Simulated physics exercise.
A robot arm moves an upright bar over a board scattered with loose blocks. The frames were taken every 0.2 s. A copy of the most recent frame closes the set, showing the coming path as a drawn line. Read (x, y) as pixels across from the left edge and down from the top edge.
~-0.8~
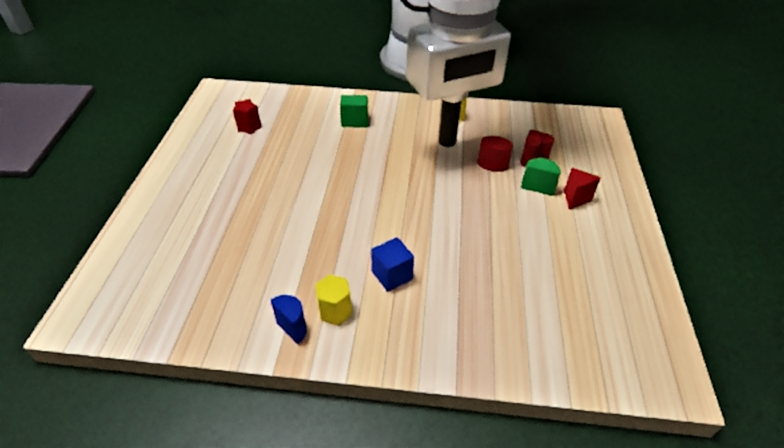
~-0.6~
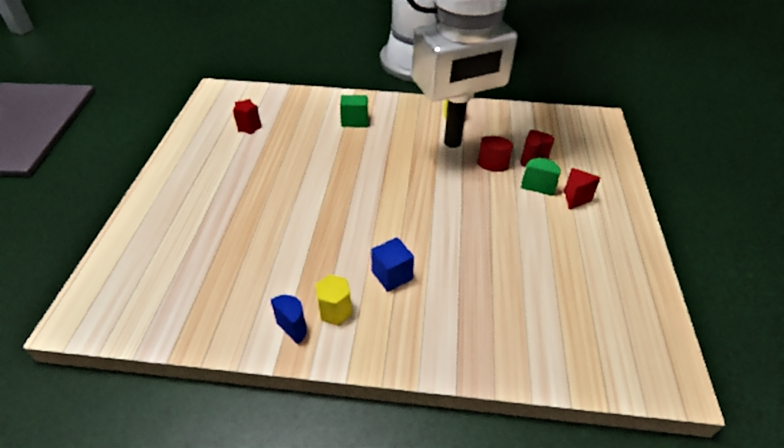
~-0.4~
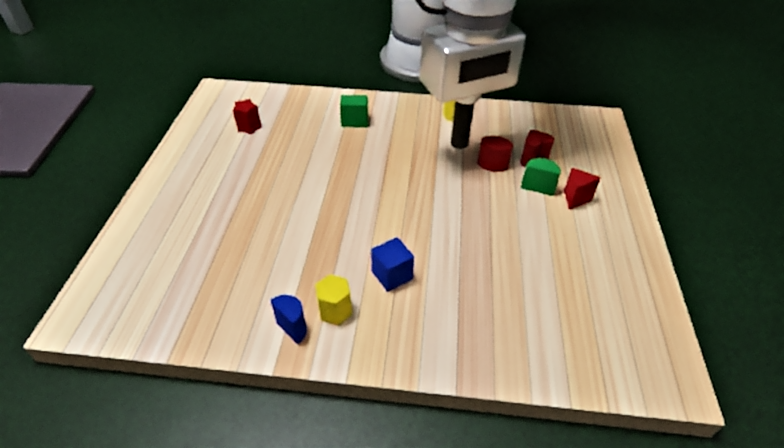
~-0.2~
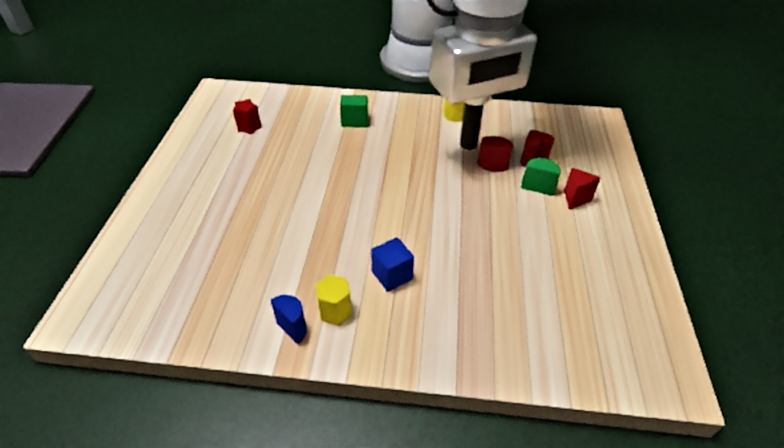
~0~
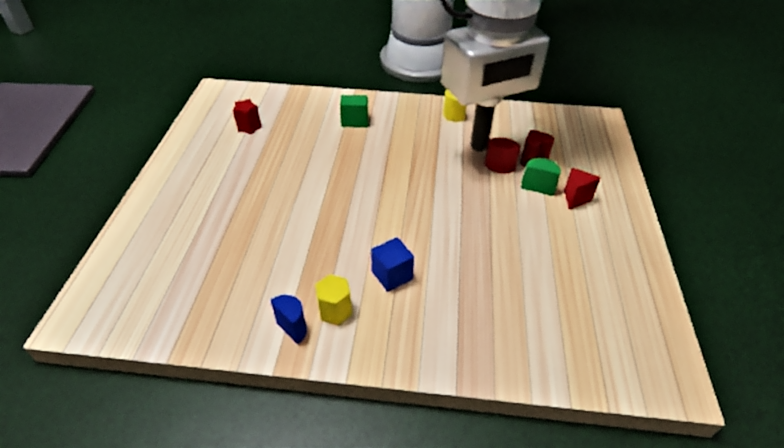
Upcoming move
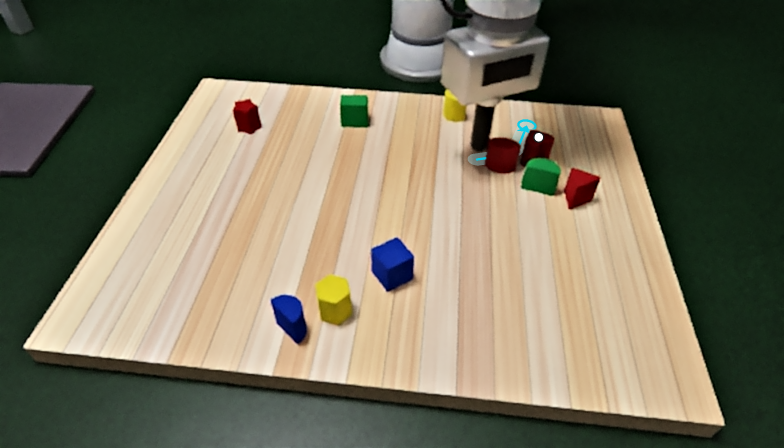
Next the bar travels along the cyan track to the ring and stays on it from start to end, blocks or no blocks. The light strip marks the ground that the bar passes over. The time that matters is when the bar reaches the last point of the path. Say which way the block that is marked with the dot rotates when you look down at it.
Seen from above, its turn is counter-clockwise.
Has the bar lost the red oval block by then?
Yes, that is how it ends up.
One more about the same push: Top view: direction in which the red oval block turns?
From above, it looks like the red oval block goes clockwise.
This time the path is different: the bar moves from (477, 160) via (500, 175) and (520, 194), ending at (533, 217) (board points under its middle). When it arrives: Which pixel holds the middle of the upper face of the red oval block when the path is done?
Put as a pixel place, it's (538, 156).
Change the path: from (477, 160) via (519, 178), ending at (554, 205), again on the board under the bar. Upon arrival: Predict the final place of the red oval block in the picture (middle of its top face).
For the centre of its top, I'd go with (561, 159).
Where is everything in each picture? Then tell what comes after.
Bar tip at (447, 142); block tops, red oval block at (497, 142); red heart-shaped block at (539, 137); green D-shaped block at (545, 165), in the first picture.
Bar at (453, 143); blocks unchanged, in the second picture.
Bar at (460, 144); blocks unchanged, in the third picture.
Bar at (468, 145); blocks unchanged, in the fourth picture.
Bar at (479, 146); red oval block at (505, 143); red heart-shaped block at (539, 137); green D-shaped block at (545, 165), in the fifth picture.
Path on the board, from (477, 160) through (505, 155) and (521, 141) to (527, 125); the dot is on the red heart-shaped block.
On the path given first. One third of the way, bar at (508, 141); red oval block at (524, 146), turned 60° clockwise; red heart-shaped block at (543, 138), turned 20° anticlockwise.
Two thirds of the way, bar at (524, 128); red oval block at (524, 146), turned 60° clockwise; red heart-shaped block at (543, 138), turned 20° anticlockwise.
At the end, bar at (530, 112); red oval block at (524, 146), turned 60° clockwise; red heart-shaped block at (543, 138), turned 20° anticlockwise; green D-shaped block in place.
